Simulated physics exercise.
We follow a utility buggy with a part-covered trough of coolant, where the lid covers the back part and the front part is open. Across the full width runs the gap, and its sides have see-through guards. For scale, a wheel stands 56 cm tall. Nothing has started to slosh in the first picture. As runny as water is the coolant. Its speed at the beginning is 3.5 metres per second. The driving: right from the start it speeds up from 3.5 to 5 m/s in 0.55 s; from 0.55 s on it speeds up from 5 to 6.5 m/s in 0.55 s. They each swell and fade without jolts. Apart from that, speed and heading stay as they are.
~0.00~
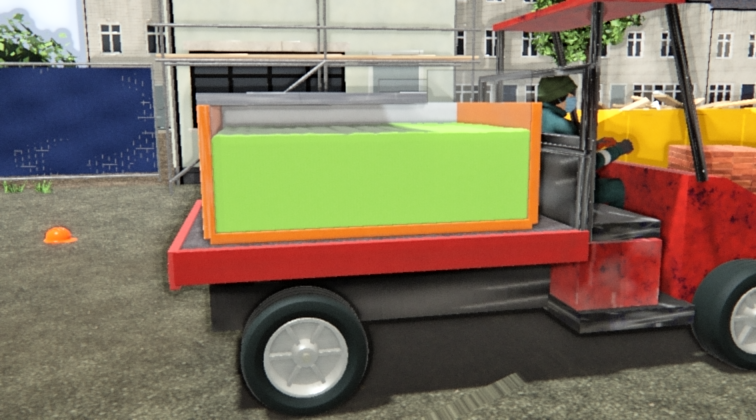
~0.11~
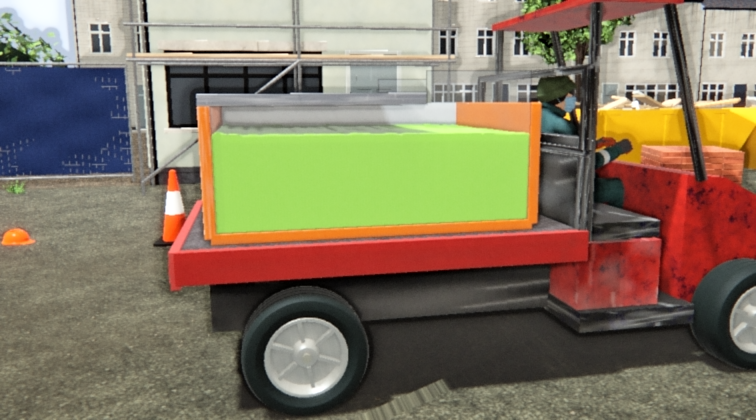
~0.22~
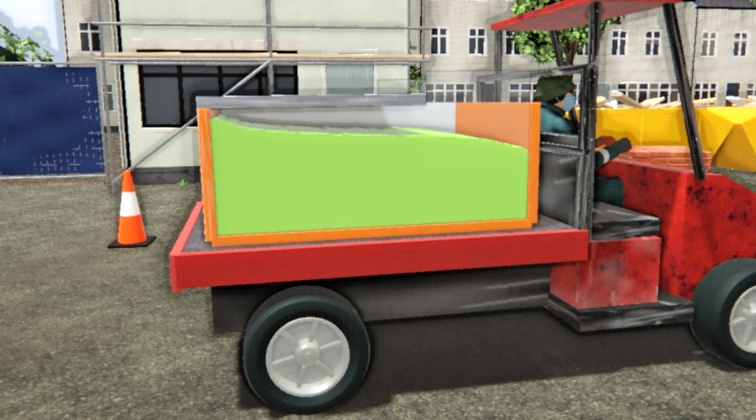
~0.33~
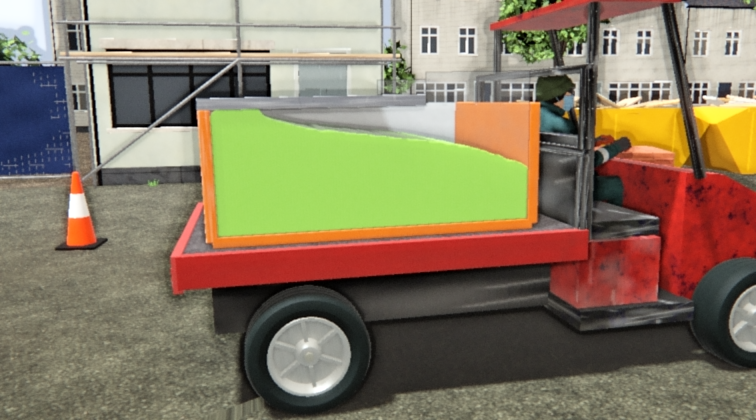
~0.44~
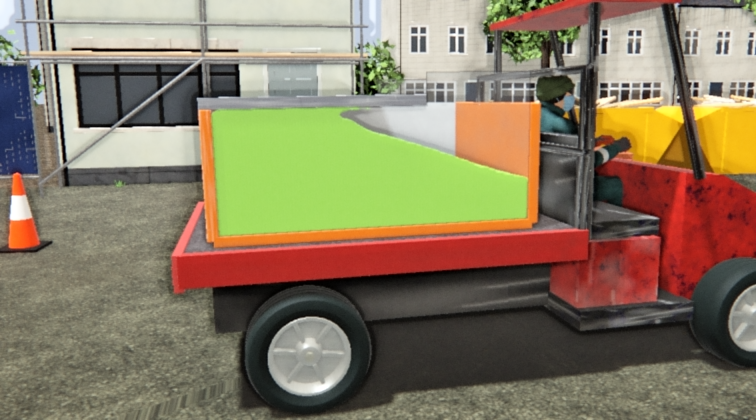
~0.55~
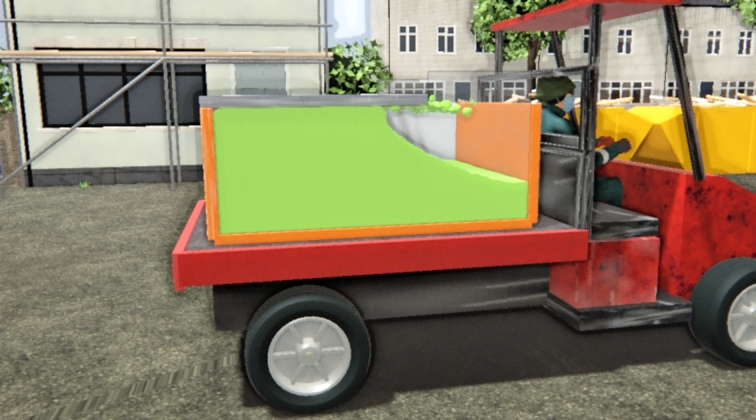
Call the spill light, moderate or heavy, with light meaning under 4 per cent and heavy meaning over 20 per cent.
Light.
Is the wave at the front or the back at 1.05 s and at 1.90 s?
First time: Rear; second time: Forward.
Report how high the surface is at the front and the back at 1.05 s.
The surface sits near 22 cm in front and near 54 cm at the rear.
By 1.05 s the surface stands 22 cm on the front, 54 cm on the back; there is no loss.
By 1.45 s the surface stands 43 cm on the front, 44 cm on the back; the loss stands at 1 per cent, over the front.
By 1.90 s the surface stands 51 cm on the front, 27 cm on the back; there is no loss.
By 3.98 s there is no loss.
